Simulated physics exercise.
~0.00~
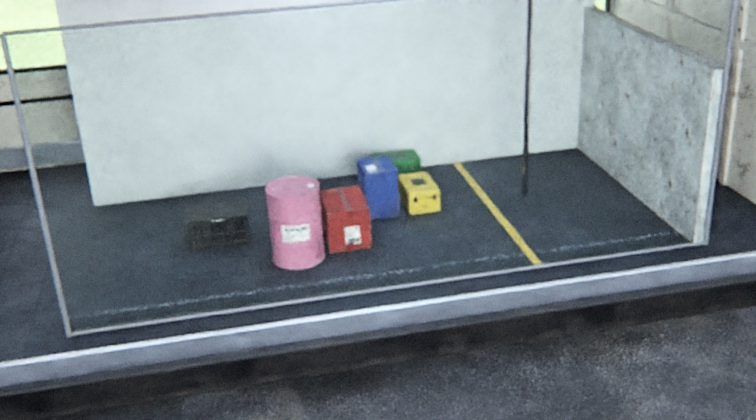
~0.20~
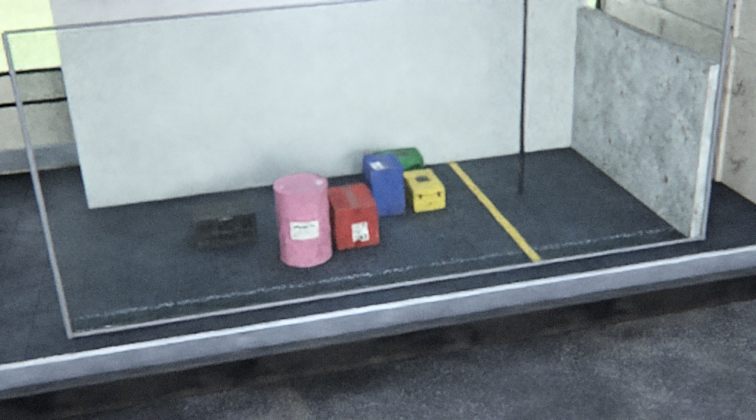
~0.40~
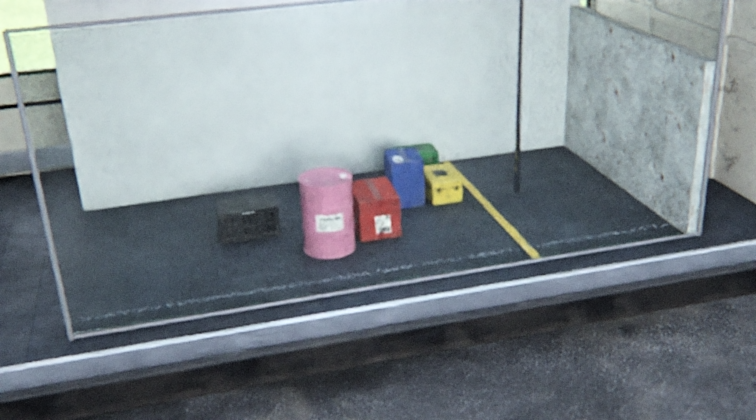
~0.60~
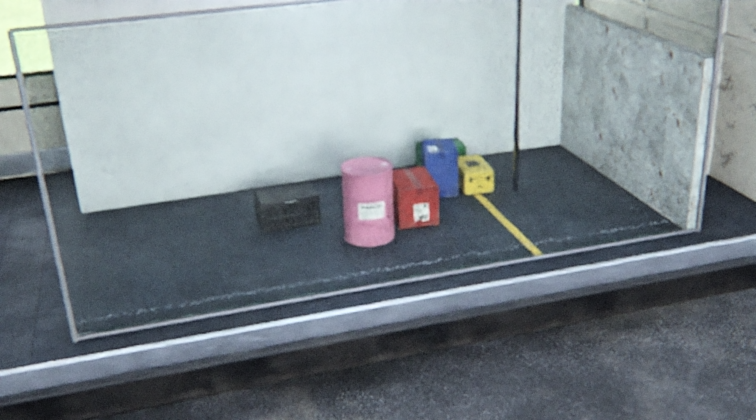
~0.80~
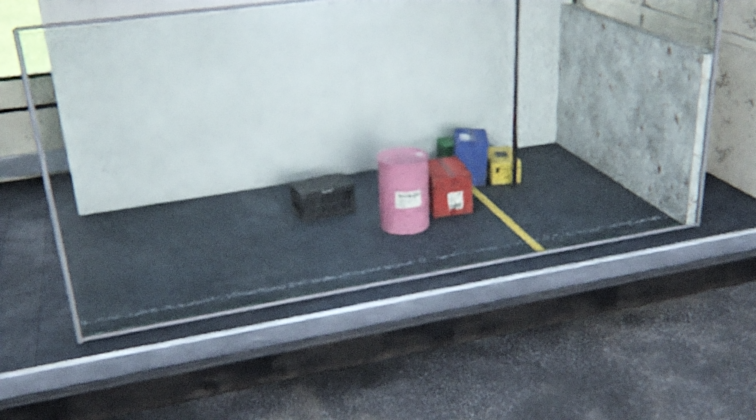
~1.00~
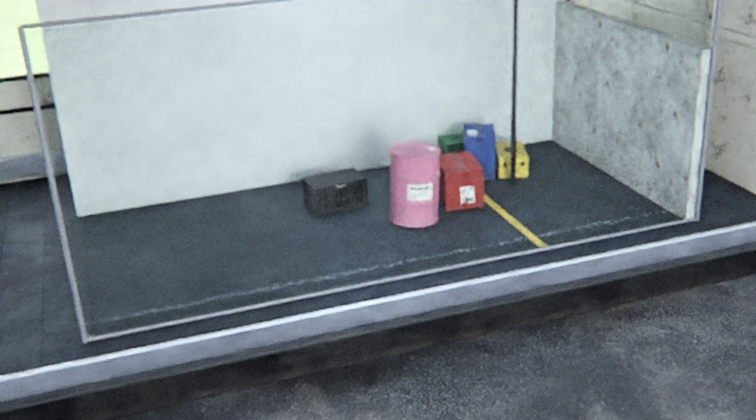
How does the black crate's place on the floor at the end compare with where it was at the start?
It started on the left part of the floor and ended farther right, nearer the middle and a little higher in view. It was still to the left of the pink drum.
